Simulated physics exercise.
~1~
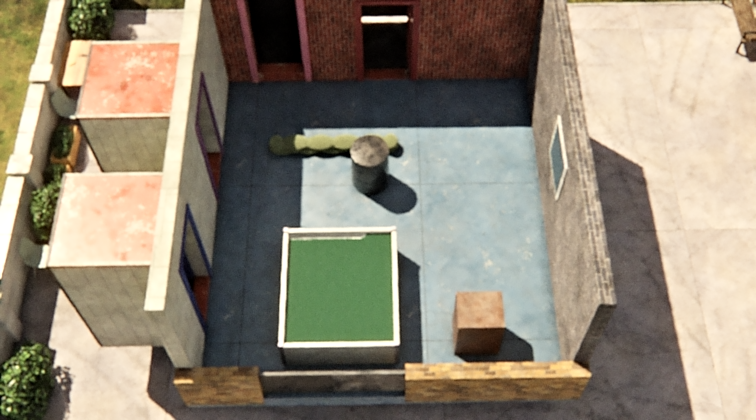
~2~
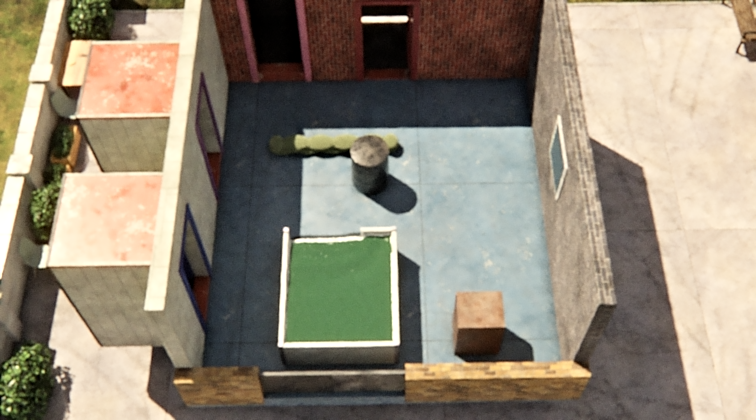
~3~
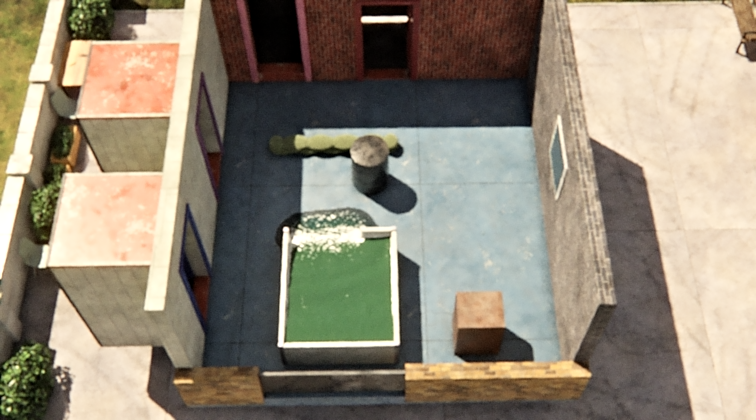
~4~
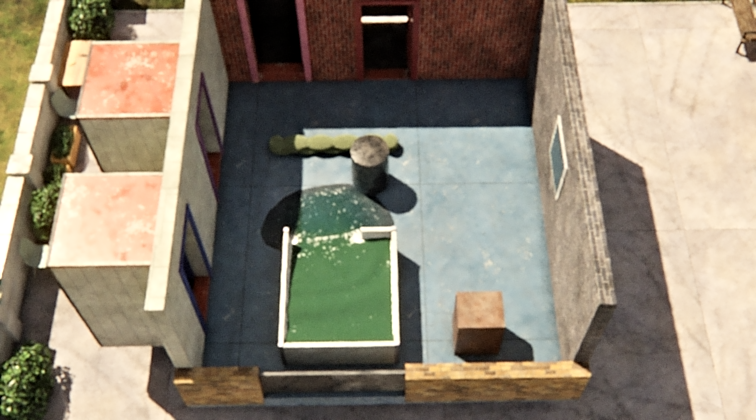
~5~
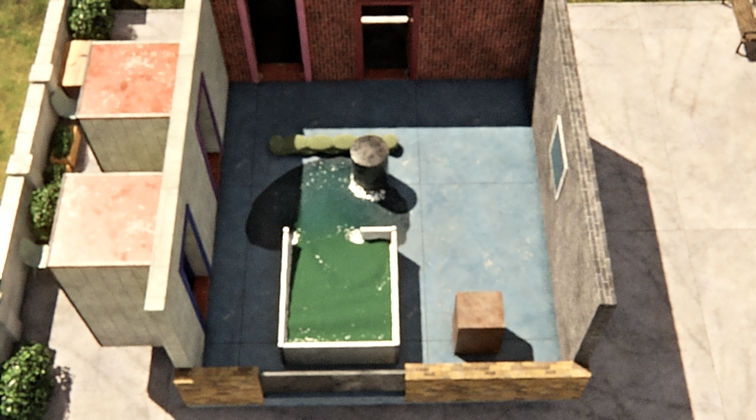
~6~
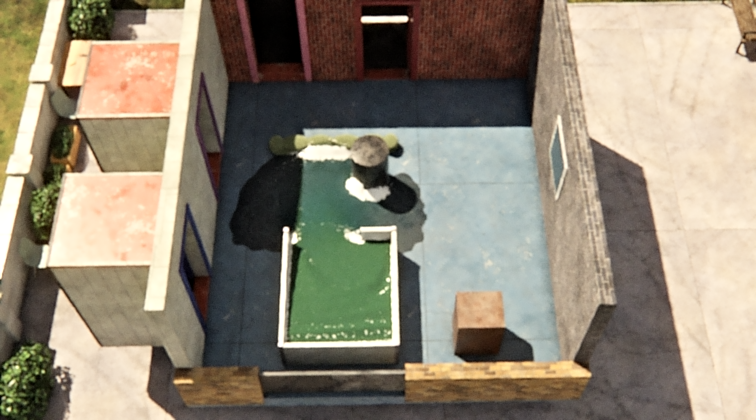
A white-rimmed tank of green liquid stands near the front of a blue-floored walled yard, seen from high above by a still camera. A grey cylinder and a low green hedge lie beyond it, with a brown box to the right and brick at the back. The tank's far side breaks open, and liquid pours out, spreads backward across the floor, and foams around the cylinder and hedge.
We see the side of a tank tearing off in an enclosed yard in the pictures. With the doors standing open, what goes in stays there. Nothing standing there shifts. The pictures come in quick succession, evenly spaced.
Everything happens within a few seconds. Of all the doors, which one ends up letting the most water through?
That would be the purple door.
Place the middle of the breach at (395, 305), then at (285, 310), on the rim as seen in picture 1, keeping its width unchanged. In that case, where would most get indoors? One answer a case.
Case one gives the red door and case two gives the one in blue.
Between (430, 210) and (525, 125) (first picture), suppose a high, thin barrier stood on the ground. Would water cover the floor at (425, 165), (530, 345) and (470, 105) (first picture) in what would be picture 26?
One after the other: Flooded, no water, flooded.
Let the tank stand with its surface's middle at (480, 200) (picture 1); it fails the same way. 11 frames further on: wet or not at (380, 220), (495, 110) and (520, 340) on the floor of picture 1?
Point by point, the spots are not hit, hit and not hit.
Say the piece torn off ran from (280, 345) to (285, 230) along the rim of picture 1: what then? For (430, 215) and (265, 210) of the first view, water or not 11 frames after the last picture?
Point one left dry, point two soaked.
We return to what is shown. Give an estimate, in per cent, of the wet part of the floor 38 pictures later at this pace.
Close to 85 percent, by my reckoning.
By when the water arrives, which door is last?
It is the blue one.
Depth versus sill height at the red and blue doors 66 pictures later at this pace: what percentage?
I'd say around 140 and 80 in a hundred.
A moment on, water covers 30 % of the floor; red door not reached, purple door wet at the sill, nothing in, blue door not reached, pink door not reached.
Next, water covers 50 % of the floor; red door wet at the sill, nothing in, purple door some in, blue door not reached, pink door wet at the sill, nothing in.
Then, water covers 55 % of the floor; red door a trickle in, purple door a lot in, blue door not reached, pink door wet at the sill, nothing in.
Later, water covers 85 % of the floor; red door a trickle in, purple door a lot in, blue door wet at the sill, nothing in, pink door wet at the sill, nothing in.
In the end, water covers 95 % of the floor; red door a trickle in, purple door a lot in, blue door wet at the sill, nothing in, pink door wet at the sill, nothing in; the purple door has let in the most.
